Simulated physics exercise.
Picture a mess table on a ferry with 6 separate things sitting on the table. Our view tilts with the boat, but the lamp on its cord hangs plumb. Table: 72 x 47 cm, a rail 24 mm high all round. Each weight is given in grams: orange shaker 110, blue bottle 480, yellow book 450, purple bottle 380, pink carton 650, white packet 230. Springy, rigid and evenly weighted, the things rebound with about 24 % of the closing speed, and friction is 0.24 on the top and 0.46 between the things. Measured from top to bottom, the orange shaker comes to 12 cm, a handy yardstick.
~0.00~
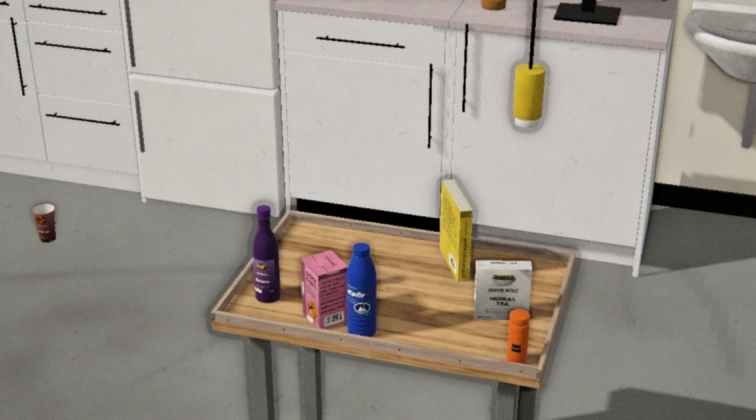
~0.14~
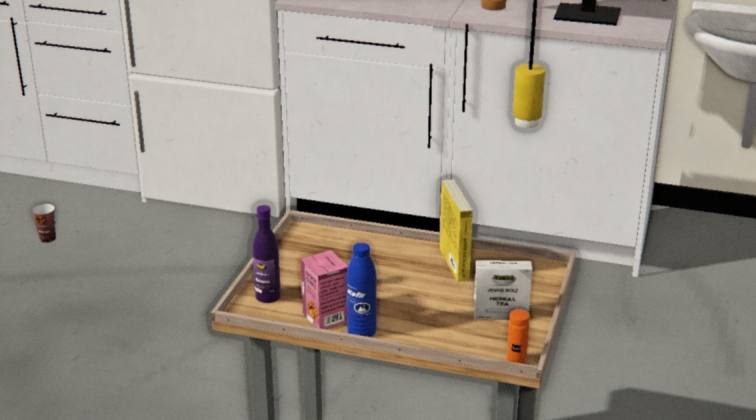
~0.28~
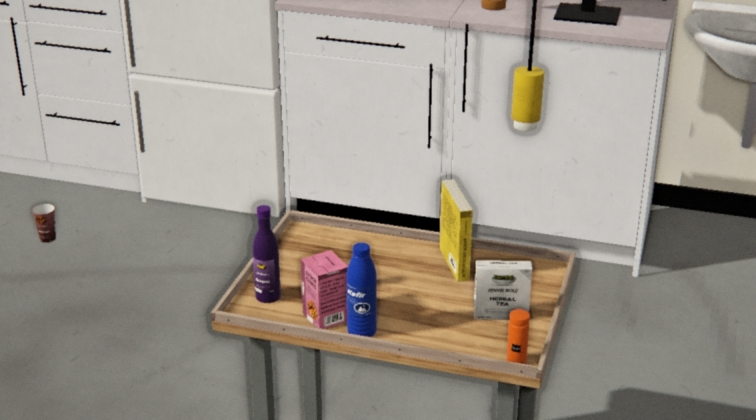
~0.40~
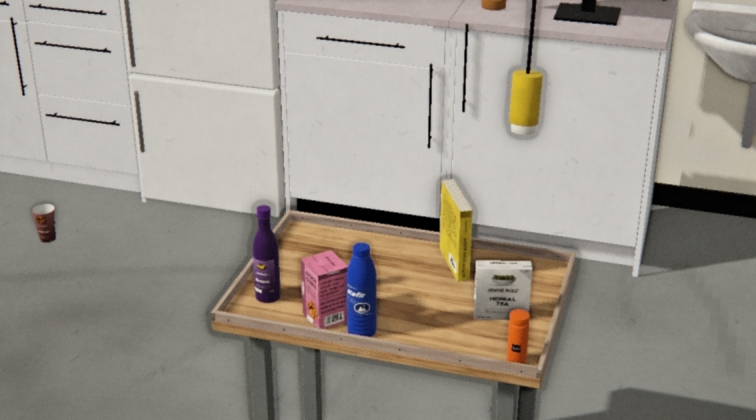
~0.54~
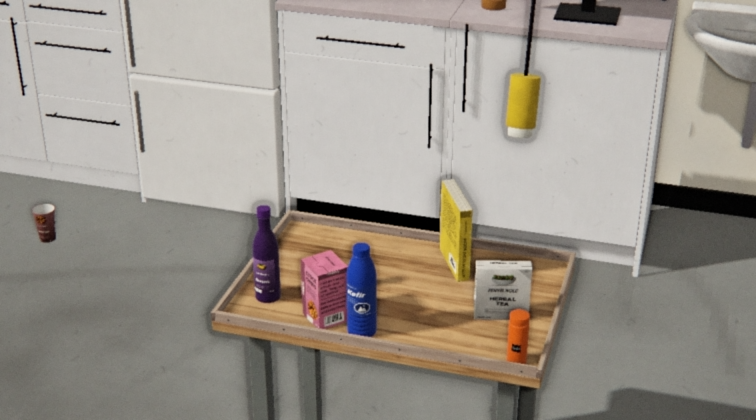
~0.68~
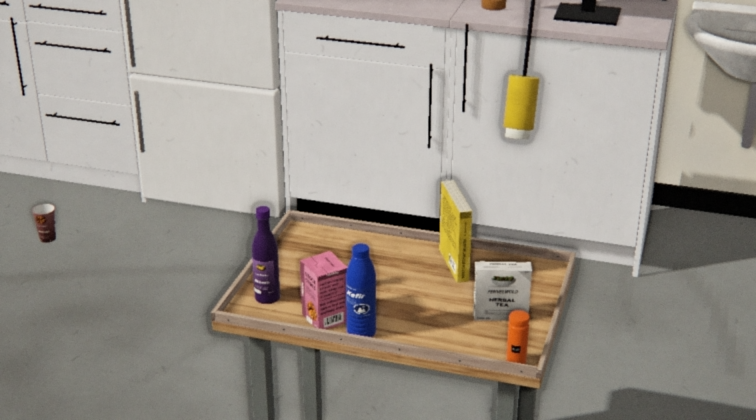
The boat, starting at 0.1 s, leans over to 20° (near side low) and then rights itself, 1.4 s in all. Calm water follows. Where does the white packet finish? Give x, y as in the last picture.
It finishes at about (487, 329).
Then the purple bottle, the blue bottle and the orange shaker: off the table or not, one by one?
Final state - the purple bottle ends out of bounds; the blue bottle ends out of bounds; the orange shaker stays within bounds.
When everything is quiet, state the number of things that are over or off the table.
The count comes out at 2.
After 1.28 s, floor tilted 4°, near side down; blue bottle and purple bottle now off the table; white packet tipped 3° from how it sat near (487, 330); yellow book slid 18 cm.
After 1.58 s, boat level; white packet slid 16 cm near (487, 329); yellow book slid 20 cm; pink carton slid 2 cm.
At rest (2.1 s), off the table, blue bottle and purple bottle; not toppled but over 5 cm from the start, yellow book and white packet; the other 2 in place, give or take 5 cm. Seen from the same camera at the end, white packet near (487, 329).
